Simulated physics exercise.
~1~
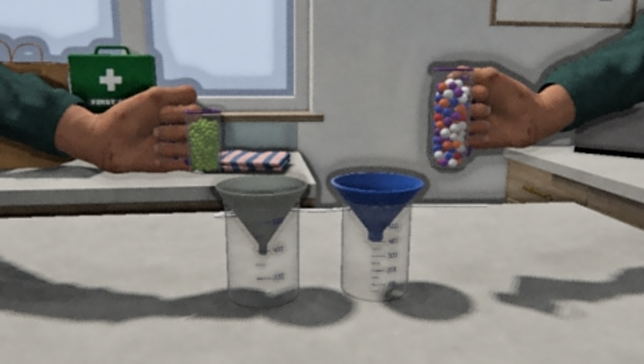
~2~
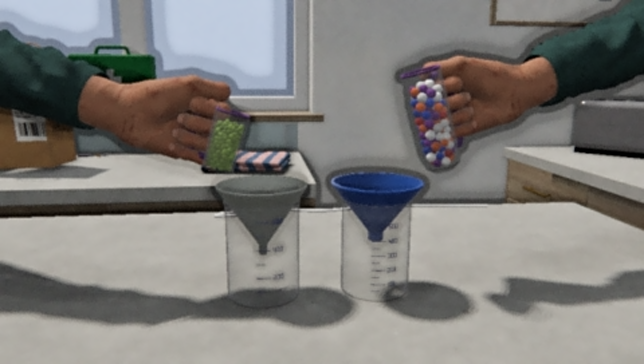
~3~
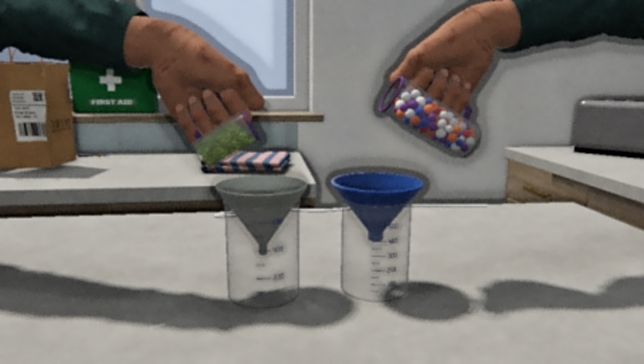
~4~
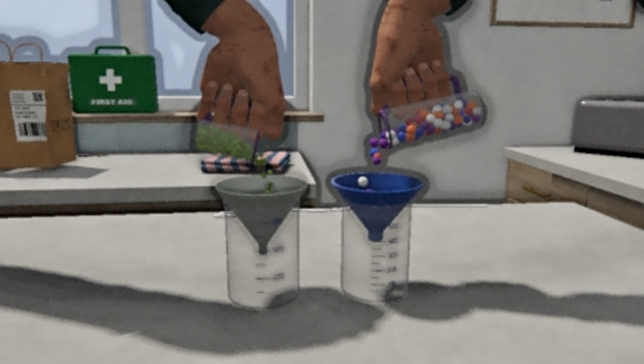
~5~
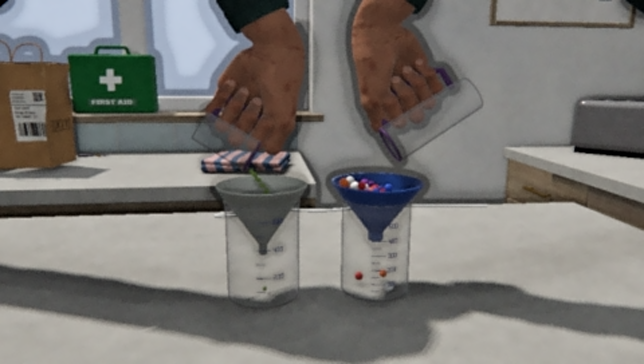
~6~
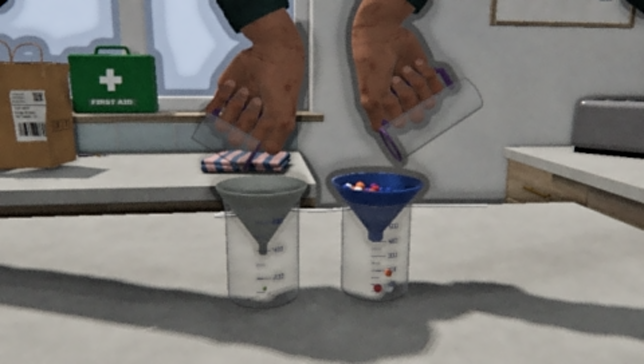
Two hands tip cups of green bits and colourful balls into funnels, which hold most back.
